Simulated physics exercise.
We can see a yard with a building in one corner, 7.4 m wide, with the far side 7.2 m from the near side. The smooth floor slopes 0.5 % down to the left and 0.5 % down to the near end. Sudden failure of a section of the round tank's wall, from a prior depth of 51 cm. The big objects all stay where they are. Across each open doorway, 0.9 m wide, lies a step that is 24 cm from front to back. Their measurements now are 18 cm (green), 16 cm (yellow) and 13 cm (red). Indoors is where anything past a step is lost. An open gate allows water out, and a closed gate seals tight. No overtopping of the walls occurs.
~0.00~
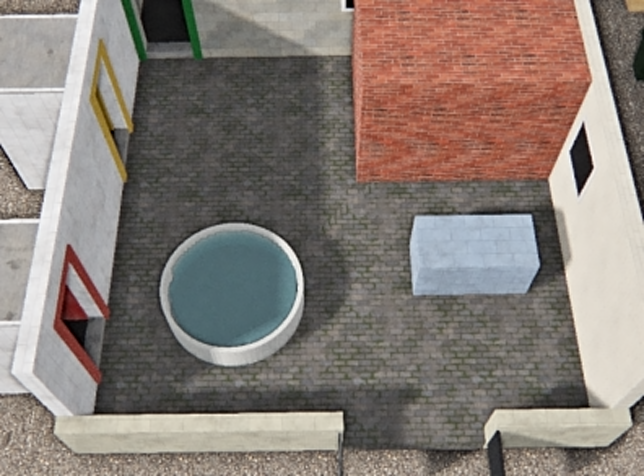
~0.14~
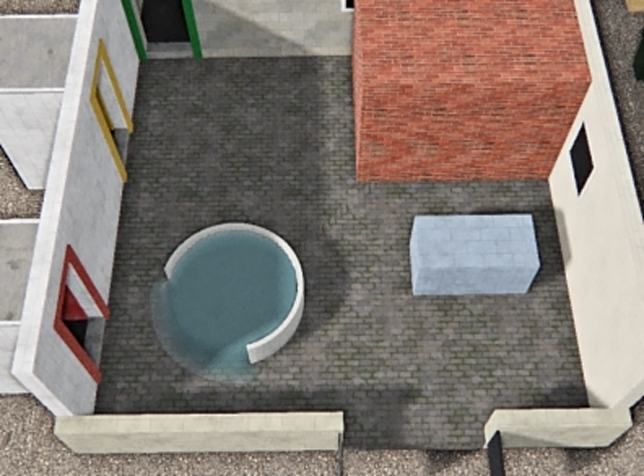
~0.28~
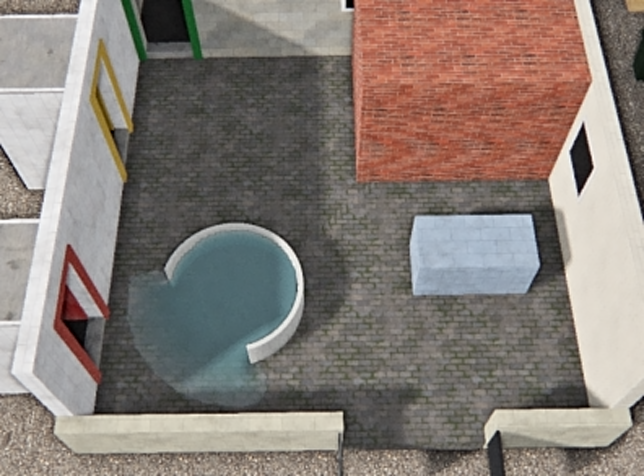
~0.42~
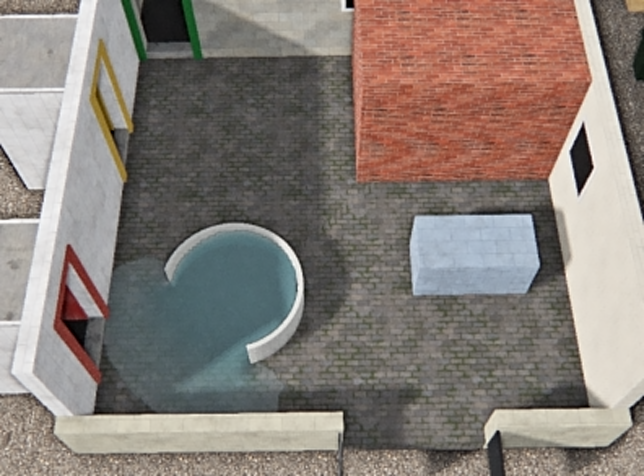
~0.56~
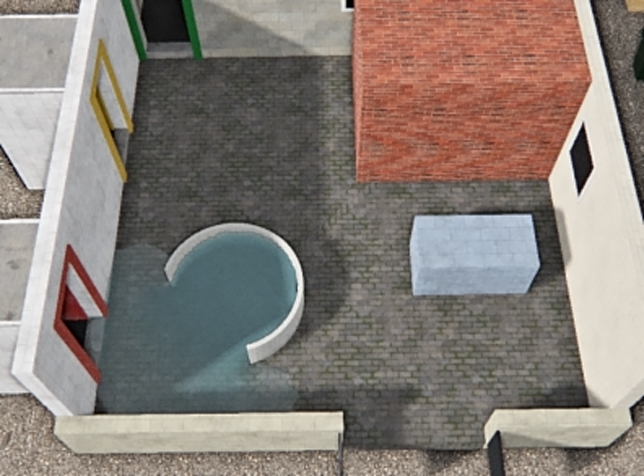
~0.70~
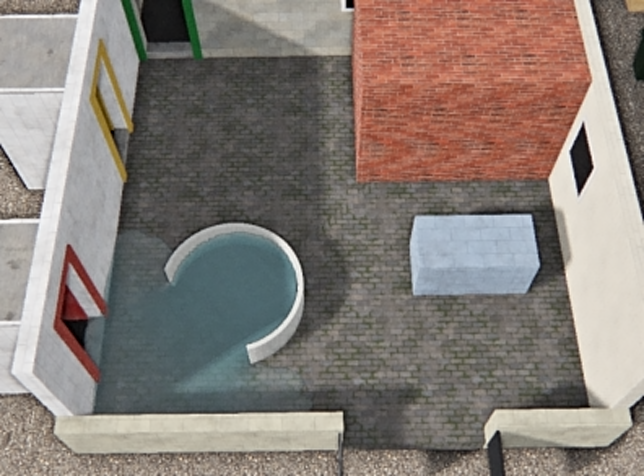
In the video, a round tank of water stands in a paved yard beside a pale block and brick structure; its near-left wall section disappears, and water spreads across the floor to the left wall, red doorway and near wall.
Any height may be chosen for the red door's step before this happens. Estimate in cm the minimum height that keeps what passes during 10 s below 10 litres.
I would say 29 cm.
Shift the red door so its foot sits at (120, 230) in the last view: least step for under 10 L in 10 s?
Minimum: About 5.0 cm.
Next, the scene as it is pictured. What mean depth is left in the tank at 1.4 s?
About 25 centimetres.
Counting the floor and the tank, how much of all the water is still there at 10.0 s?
Around 86 percent is still there.
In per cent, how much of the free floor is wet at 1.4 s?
Wet: Close to 15 %.
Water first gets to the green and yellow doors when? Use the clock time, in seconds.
Green: 4.0 s, yellow: 1.6 s.
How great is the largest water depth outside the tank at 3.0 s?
22 cm.
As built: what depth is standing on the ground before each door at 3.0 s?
Depth at green 0 cm, at yellow 2 cm, at red 21 cm.
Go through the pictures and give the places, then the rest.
The first picture shows the round tank at (232, 287) is whole and still, 51 cm deep; the red door at (85, 321) is dry.
In the second picture, the gap is at (185, 340), the front 0.3 m out at (155, 288); the back of the round tank holds 51 cm.
In the third picture, water pours out at (186, 341) and has run 0.6 m, to (244, 402); about 8 cm deep outside, 51 cm at the back.
In the fourth picture, the gap is at (186, 341), the front 1.1 m out at a hidden place; the back of the round tank holds 51 cm.
In the fifth picture, the front is at (98, 389), 1.5 m from the gap at (186, 341); 4.6 m2 of floor is wet, 50 cm left at the back.
In the sixth picture, water pours out at (186, 342) and has run 1.9 m, to a hidden place; about 7 cm deep outside, 41 cm at the back; water is at the red door at (85, 321).
After 1.4 s water covers 15 % of the floor, deepest (50 cm) near (92, 432); 26 cm at the red door, 30 litres in over its 13 cm step.
After 3.0 s water covers 40 % of the floor, deepest (22 cm) near (105, 330); 21 cm at the red door, 151 litres in over its 13 cm step.
After 10.0 s water covers 90 % of the floor, deepest (10 cm) near (202, 430); 8 cm at the red door, 167 litres in over its 13 cm step.
At the red door as built, the water arrived by 0.6 s and peaked near 31 cm at 2.0 s.
With a step of 25.5 cm, 23 litres would have come in within the 10 s; with 34.5 cm, 2 litres. So under 10 litres takes about 29 cm.
